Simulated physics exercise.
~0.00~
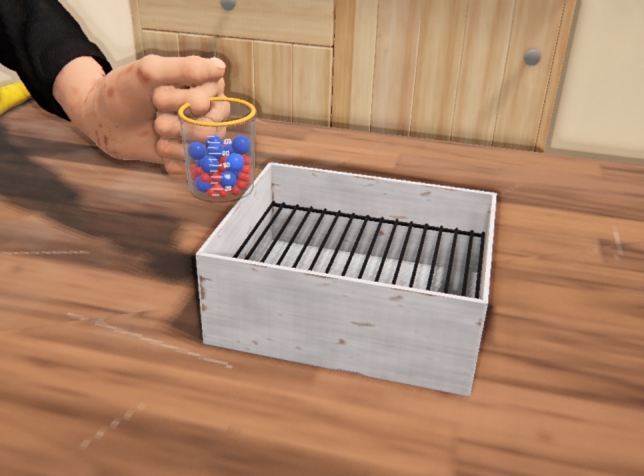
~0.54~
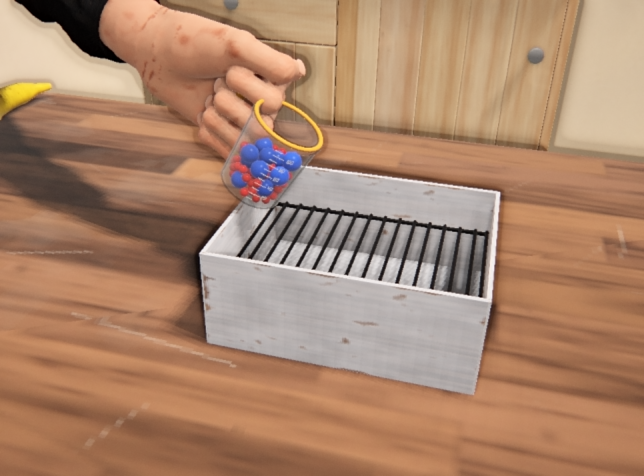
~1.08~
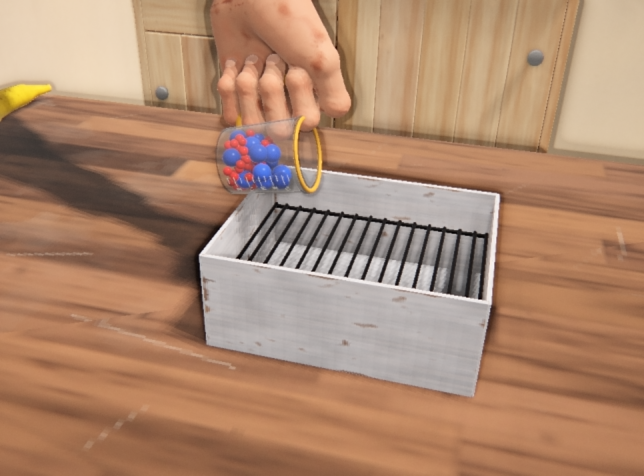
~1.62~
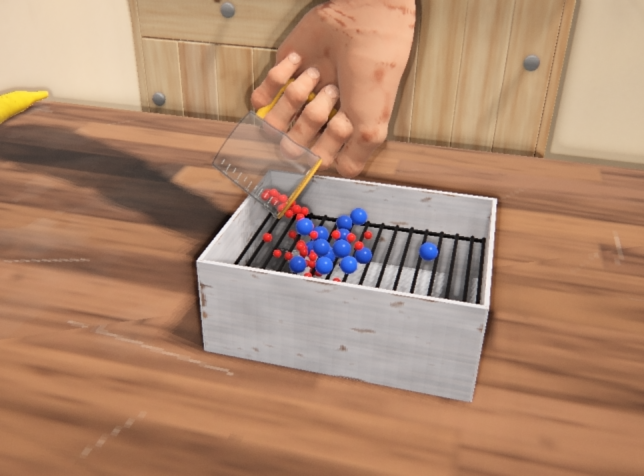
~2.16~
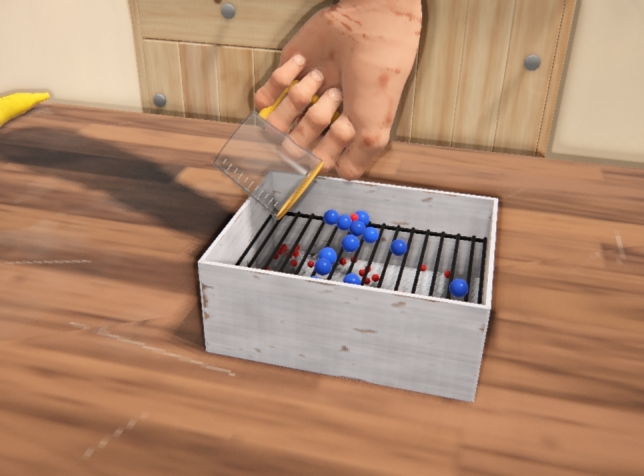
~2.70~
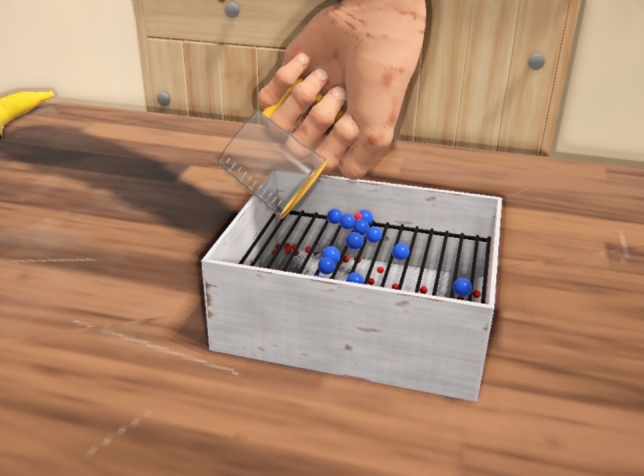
A weathered white box with dark wires strung across its inside sits on a wooden table, seen from slightly above by a gently swaying camera, with pale wooden cupboards behind and something yellow at the left edge. A hand holds a clear, yellow-rimmed cup of large blue balls and small red ones over the box's left side. The hand tips the cup rightward onto its side, then turns it further until the pieces spill across the wires. Most red ones slip through to the bottom, while the blue ones stay scattered on top, the emptied cup still held above.
